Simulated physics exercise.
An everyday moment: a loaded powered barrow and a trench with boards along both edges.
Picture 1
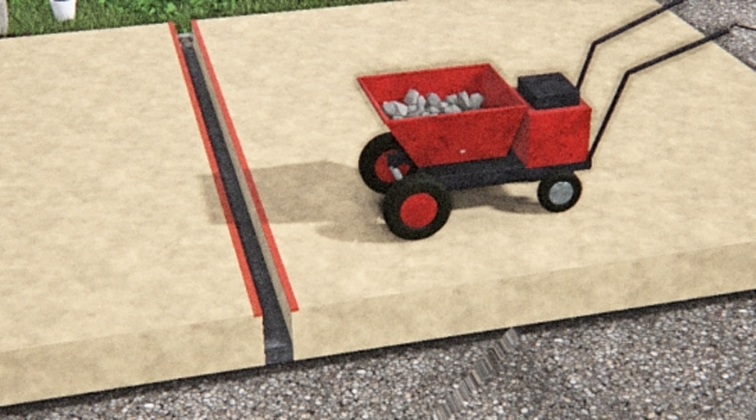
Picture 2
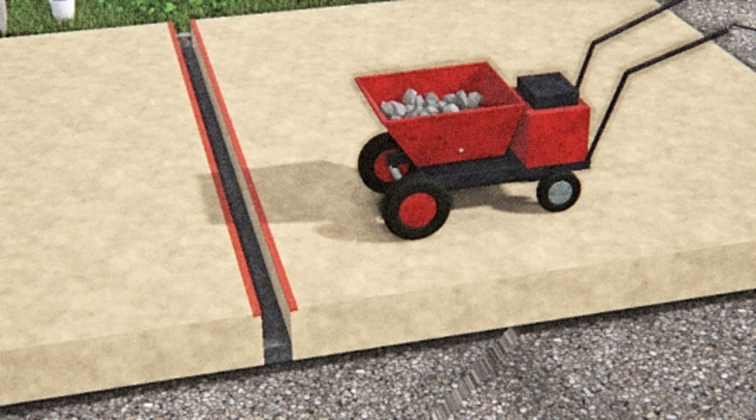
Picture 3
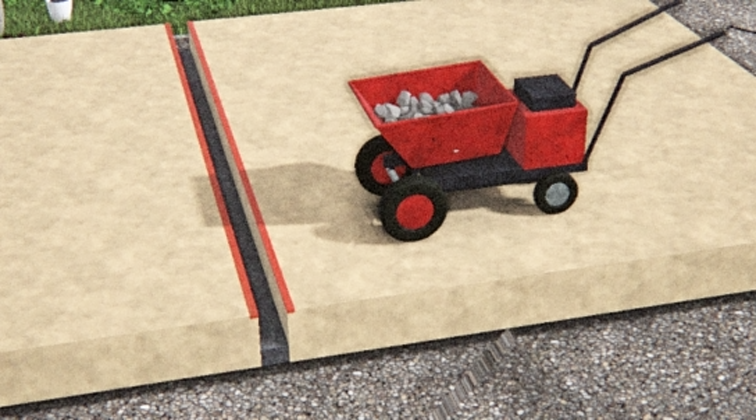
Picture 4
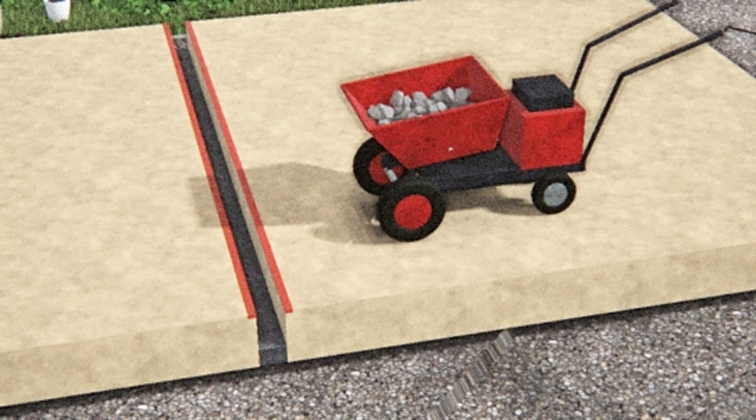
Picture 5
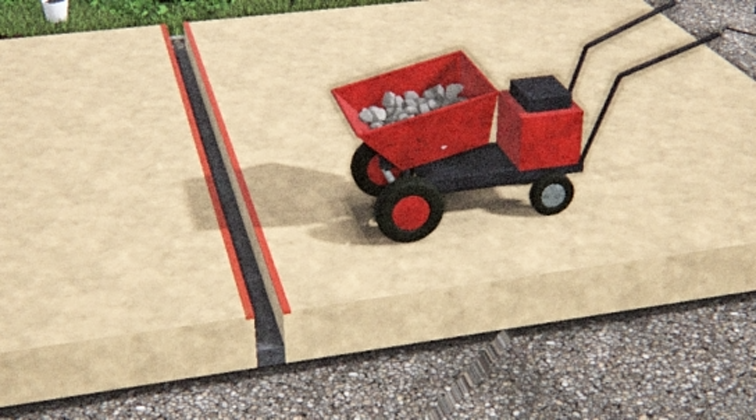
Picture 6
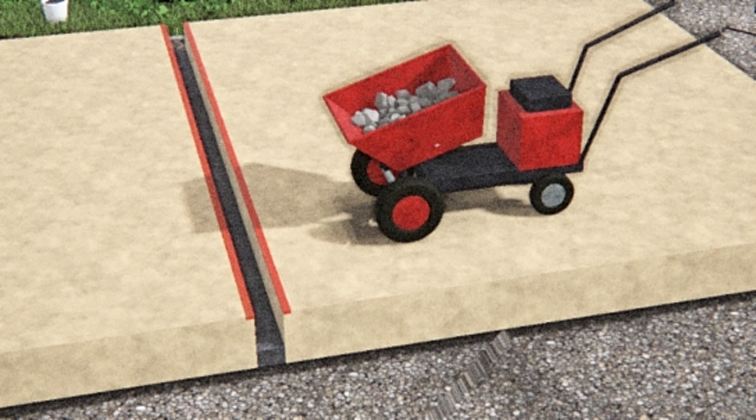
The red skip of a stone-filled barrow tilts gradually to the left beside a narrow trench.
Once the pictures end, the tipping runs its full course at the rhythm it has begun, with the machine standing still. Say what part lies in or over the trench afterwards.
The trench takes less than half.
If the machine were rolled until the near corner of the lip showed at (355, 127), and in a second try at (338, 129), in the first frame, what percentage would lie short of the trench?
The first gives 10 %, the second 0 %.
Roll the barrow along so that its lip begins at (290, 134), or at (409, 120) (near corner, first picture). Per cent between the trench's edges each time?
The first gives 0 %, the second 20 %.
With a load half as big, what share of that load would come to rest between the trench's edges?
It comes to 20 per cent or so.
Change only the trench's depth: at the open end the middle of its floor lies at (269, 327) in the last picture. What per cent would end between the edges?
Roughly 30 in a hundred.
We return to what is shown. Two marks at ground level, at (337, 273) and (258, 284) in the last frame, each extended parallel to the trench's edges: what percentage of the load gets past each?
The first gives 70 %, the second 20 %.
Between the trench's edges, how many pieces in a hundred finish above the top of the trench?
Roughly 0 in a hundred.
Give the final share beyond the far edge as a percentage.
Near 5 %.
Soon after the last picture, skip tipped steeply; all in the skip.
A little later, skip tipped right over; most in the skip; about a quarter short of the trench; a stray few in or heaped over the trench.
Later still, skip tipped right over; about a third in the skip; about a third short of the trench; about a third in or heaped over the trench; a stray few beyond it.
At rest, skip tipped right over; about a third in the skip; about a third short of the trench; about a third in or heaped over the trench; a stray few beyond it.
